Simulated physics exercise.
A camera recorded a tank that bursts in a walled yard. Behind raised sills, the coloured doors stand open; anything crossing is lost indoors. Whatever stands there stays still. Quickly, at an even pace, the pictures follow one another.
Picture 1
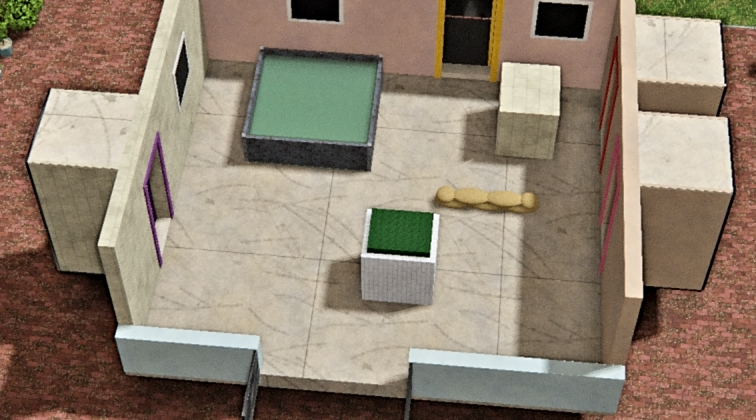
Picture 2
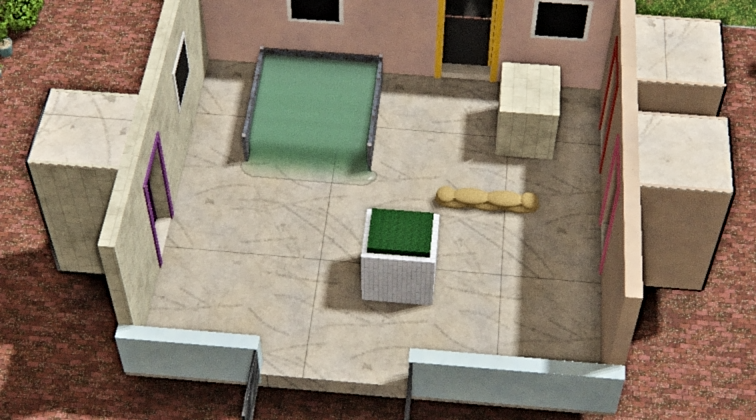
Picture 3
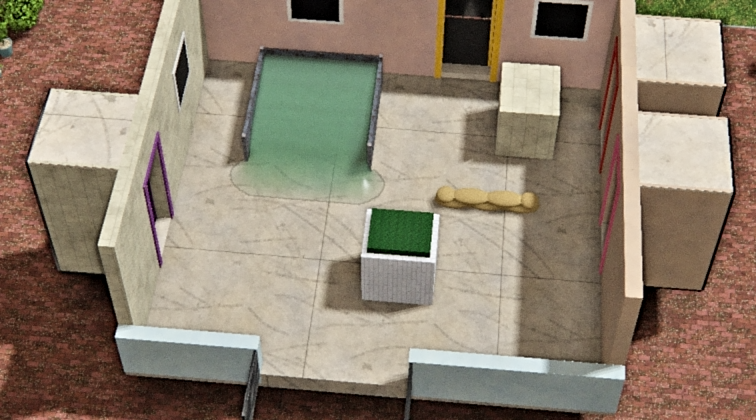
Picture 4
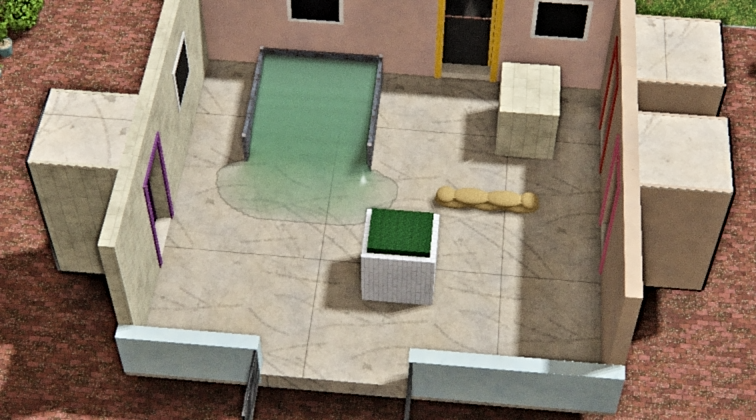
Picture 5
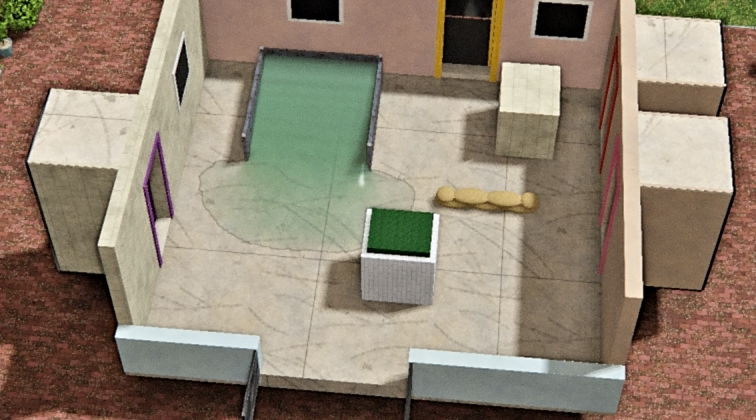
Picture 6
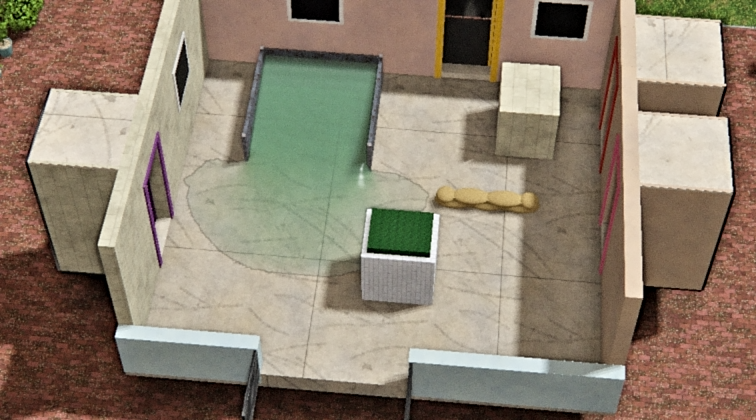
In a walled yard, a tank's front wall vanishes and green water spreads across the floor.
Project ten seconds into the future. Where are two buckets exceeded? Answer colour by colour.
Outcome: The yellow door will not top two buckets; the purple door will top two buckets; the red door will not top two buckets; the pink door will not top two buckets.
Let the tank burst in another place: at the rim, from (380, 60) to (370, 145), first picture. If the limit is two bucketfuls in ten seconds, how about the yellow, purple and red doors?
Going door by door, yellow door overflows, then purple door falls below the limit, then red door overflows.
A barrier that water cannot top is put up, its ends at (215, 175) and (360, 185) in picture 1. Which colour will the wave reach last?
Final one: The yellow door.
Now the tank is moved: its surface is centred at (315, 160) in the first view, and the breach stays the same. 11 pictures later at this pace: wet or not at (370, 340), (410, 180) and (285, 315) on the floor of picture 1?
Taking the three spots in turn, I'd say drenched, then spared, then drenched.
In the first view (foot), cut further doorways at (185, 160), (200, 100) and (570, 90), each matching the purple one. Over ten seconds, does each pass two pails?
Taking the new doors in the order given: The first comes up short, the second comes up short, the third comes up short.
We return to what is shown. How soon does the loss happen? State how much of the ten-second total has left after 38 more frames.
That comes to 85 per cent, as I work it out.
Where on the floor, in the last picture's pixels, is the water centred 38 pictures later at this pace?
About (343, 247).
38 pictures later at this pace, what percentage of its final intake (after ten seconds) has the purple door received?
That share would be near 90 %.
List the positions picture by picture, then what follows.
The open tank at (314, 99) is whole and still, in the first picture.
The front is at (370, 179), out from the gap at (308, 156), in the second picture.
The front is at (375, 193), out from the gap at (308, 158), in the third picture.
Water pours out at (308, 158) and has run to (384, 204), in the fourth picture.
The front is at (358, 245), out from the gap at (308, 158), in the fifth picture.
The front is at (344, 270), out from the gap at (308, 159), in the sixth picture.
A moment on, water covers 35 % of the floor; the yellow door not reached, the purple door wet at the sill, nothing in, the red door not reached, the pink door not reached.
Next, water covers 45 % of the floor; the yellow door not reached, the purple door under two buckets in, the red door not reached, the pink door not reached.
Then, water covers 50 % of the floor; the yellow door not reached, the purple door over two buckets in, the red door not reached, the pink door wet at the sill, nothing in.
Later, water covers 65 % of the floor; the yellow door not reached, the purple door over two buckets in, the red door wet at the sill, nothing in, the pink door wet at the sill, nothing in.
In the end, water covers 85 % of the floor; the yellow door not reached, the purple door over two buckets in, the red door wet at the sill, nothing in, the pink door wet at the sill, nothing in.
